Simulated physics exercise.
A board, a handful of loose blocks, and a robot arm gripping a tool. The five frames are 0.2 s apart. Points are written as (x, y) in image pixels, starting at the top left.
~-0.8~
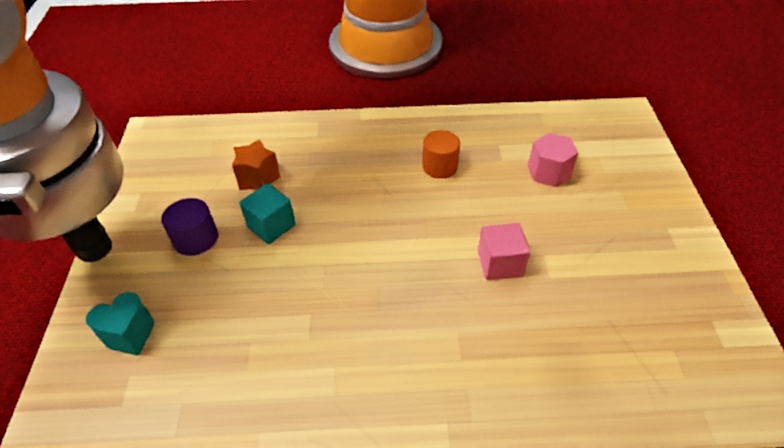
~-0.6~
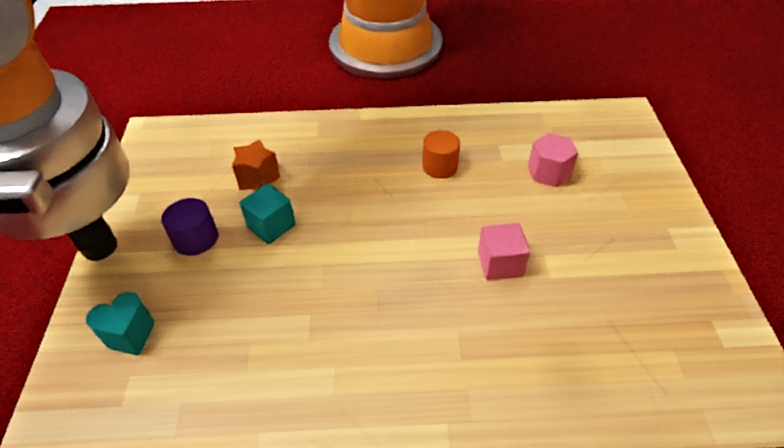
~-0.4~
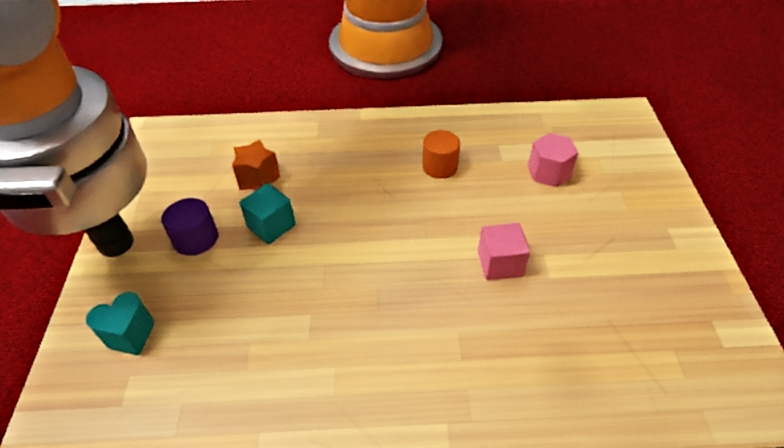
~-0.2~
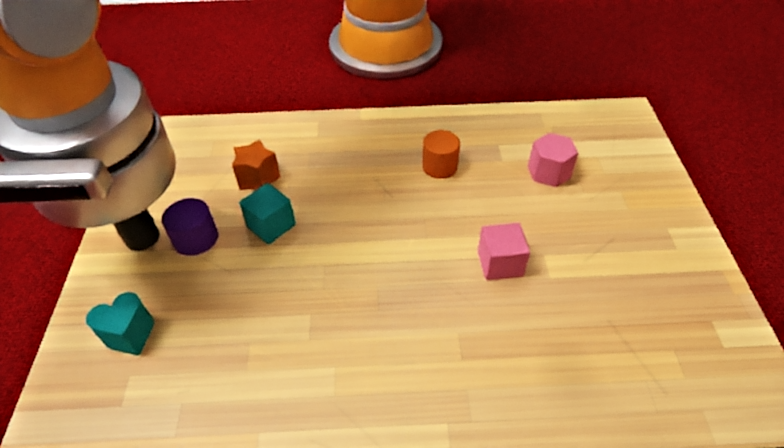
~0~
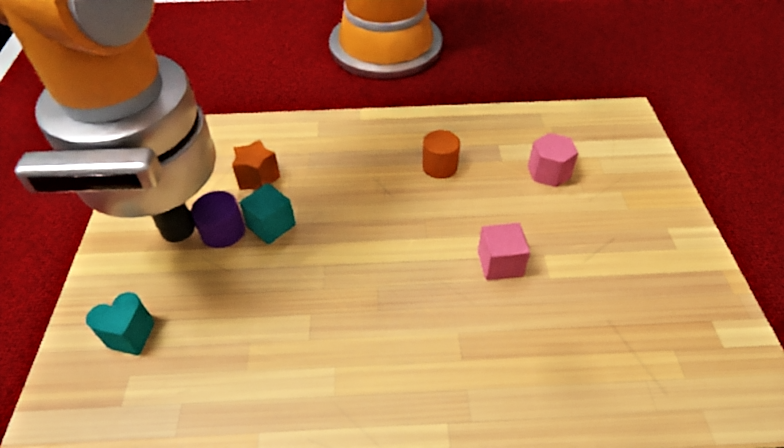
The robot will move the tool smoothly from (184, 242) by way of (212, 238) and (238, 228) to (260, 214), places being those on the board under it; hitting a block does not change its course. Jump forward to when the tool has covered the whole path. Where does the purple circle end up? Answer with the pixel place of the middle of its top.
The middle of its upper face will lie at (283, 169).
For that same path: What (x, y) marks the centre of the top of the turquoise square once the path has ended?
The top centre is at (312, 187).
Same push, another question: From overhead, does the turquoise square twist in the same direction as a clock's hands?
I expect so.
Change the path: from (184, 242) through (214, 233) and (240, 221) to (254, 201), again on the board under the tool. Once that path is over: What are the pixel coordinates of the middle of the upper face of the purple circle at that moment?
Its top middle will sit at (284, 169).
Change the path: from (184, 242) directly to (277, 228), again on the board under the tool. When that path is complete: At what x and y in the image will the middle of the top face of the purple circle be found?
Its top face will be centred at roughly (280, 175).
On the path given first. Halfway along, tool (221, 223); purple circle (250, 190); turquoise square (292, 191), turned 60° clockwise.
At the end, tool (256, 202); purple circle (283, 169); orange star-shaped block (256, 148), turned 35° anticlockwise; turquoise square (312, 187), turned 85° clockwise.
